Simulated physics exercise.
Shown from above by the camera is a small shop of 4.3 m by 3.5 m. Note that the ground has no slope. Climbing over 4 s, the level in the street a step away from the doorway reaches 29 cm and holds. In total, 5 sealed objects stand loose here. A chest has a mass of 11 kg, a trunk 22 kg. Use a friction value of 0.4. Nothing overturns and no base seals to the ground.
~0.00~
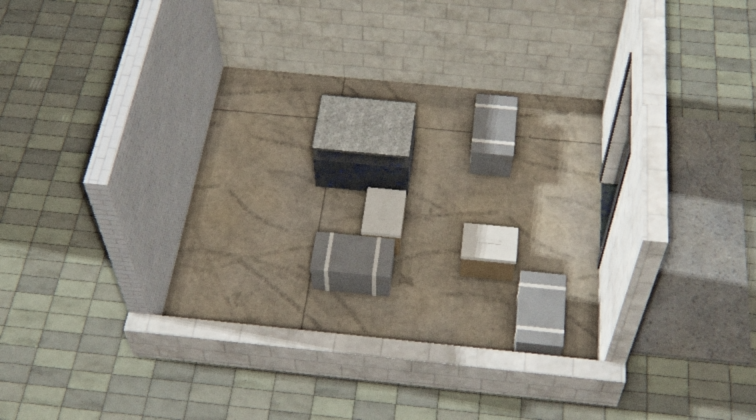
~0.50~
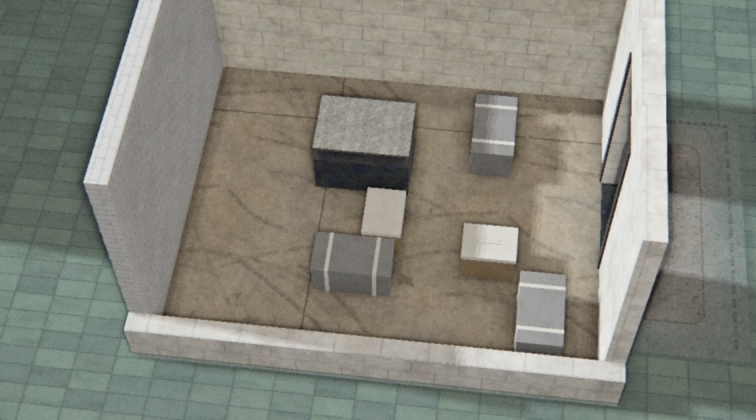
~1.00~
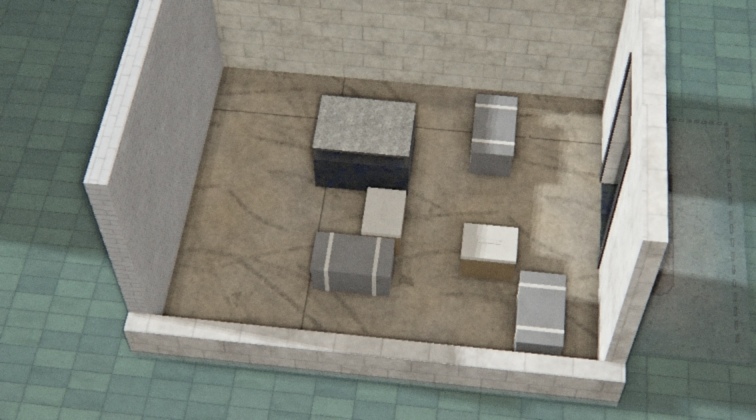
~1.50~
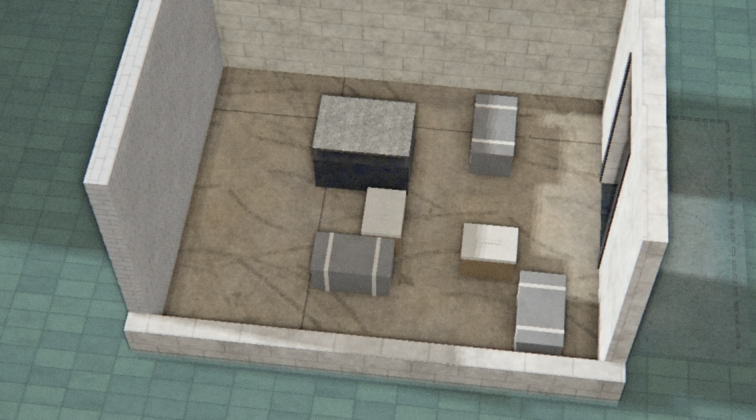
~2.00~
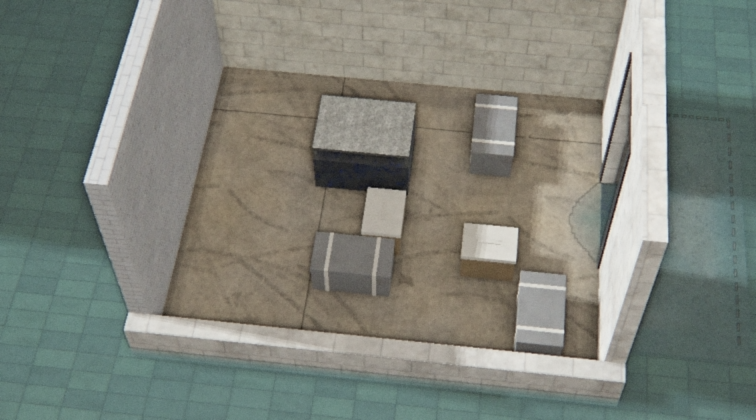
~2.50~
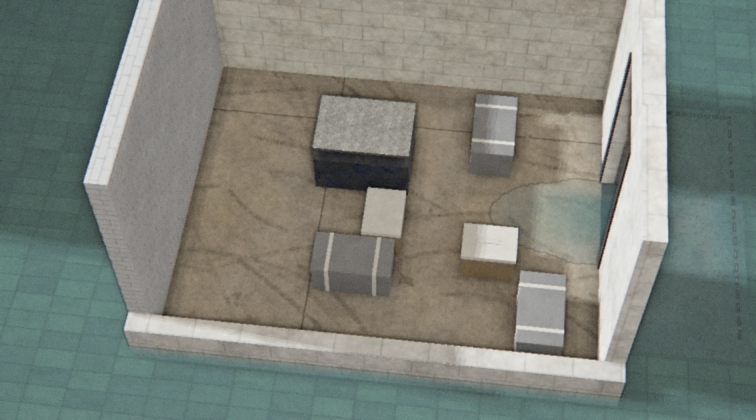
Water covers the ground outside a small walled room, then spreads in from the right.
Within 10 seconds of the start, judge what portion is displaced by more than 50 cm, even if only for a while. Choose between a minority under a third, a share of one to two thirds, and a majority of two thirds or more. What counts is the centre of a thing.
A majority of two thirds or more.
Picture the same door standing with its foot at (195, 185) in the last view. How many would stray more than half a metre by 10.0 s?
Count: 5.
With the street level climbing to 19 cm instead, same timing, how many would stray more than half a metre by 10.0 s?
Then the count would be 4.
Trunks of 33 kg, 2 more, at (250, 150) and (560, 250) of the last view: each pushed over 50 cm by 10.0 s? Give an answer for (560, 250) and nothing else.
That one is beyond the limit.
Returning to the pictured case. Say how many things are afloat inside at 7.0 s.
Just then, the number is 3.
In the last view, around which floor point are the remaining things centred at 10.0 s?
The average lands around (350, 269).
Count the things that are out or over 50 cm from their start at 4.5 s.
That would be 2.
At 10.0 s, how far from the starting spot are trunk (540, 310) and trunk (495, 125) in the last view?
Net displacement, in order: 5 cm; 250 cm.
After 3.5 s 0 of 5 are over 50 cm from their spots; 0 afloat.
After 4.5 s 2 of 5 are over 50 cm from their spots; 0 afloat.
After 7.0 s 4 of 5 are over 50 cm from their spots; 3 afloat.
After 10.0 s 4 of 5 are over 50 cm from their spots, and 4 have been at some point; 4 afloat.
